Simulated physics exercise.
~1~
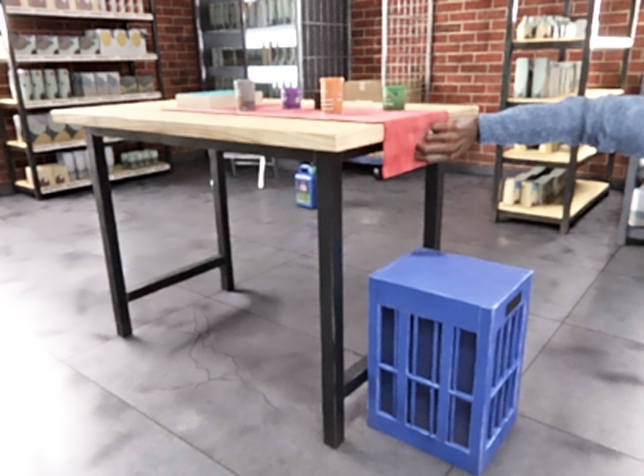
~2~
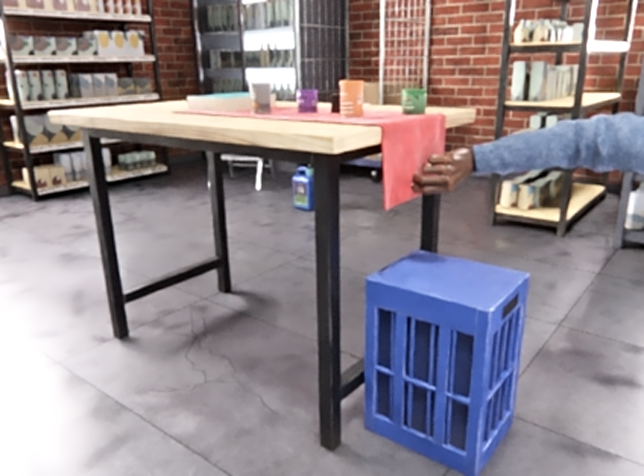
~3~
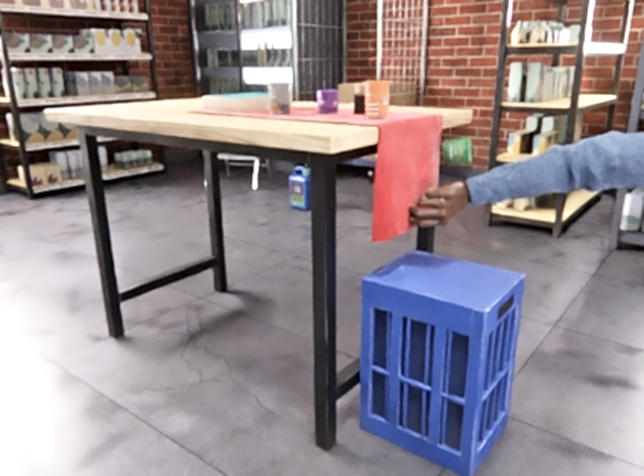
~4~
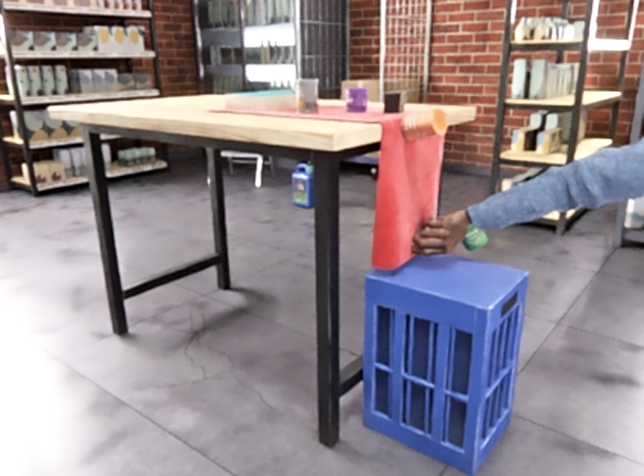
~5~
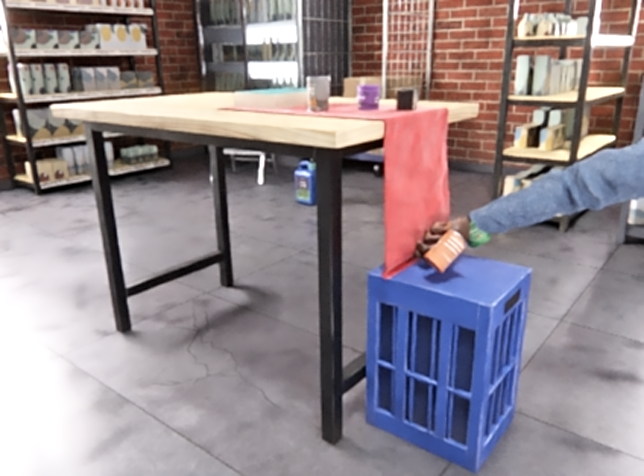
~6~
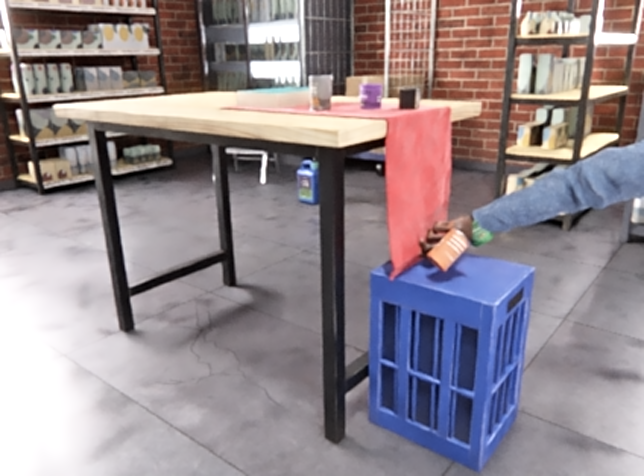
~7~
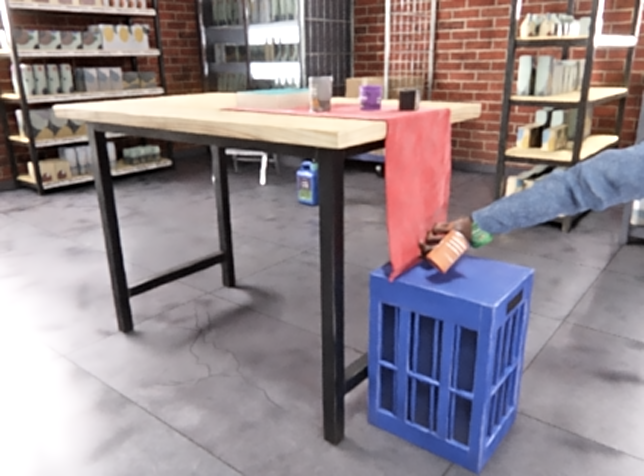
In the video, a hand slowly pulls a red scarf down over a wooden table's edge, drawing the items on it rightward; the green pot falls, then the orange can tips and drops, and the hem rests at the blue crate while the others stay on the table.
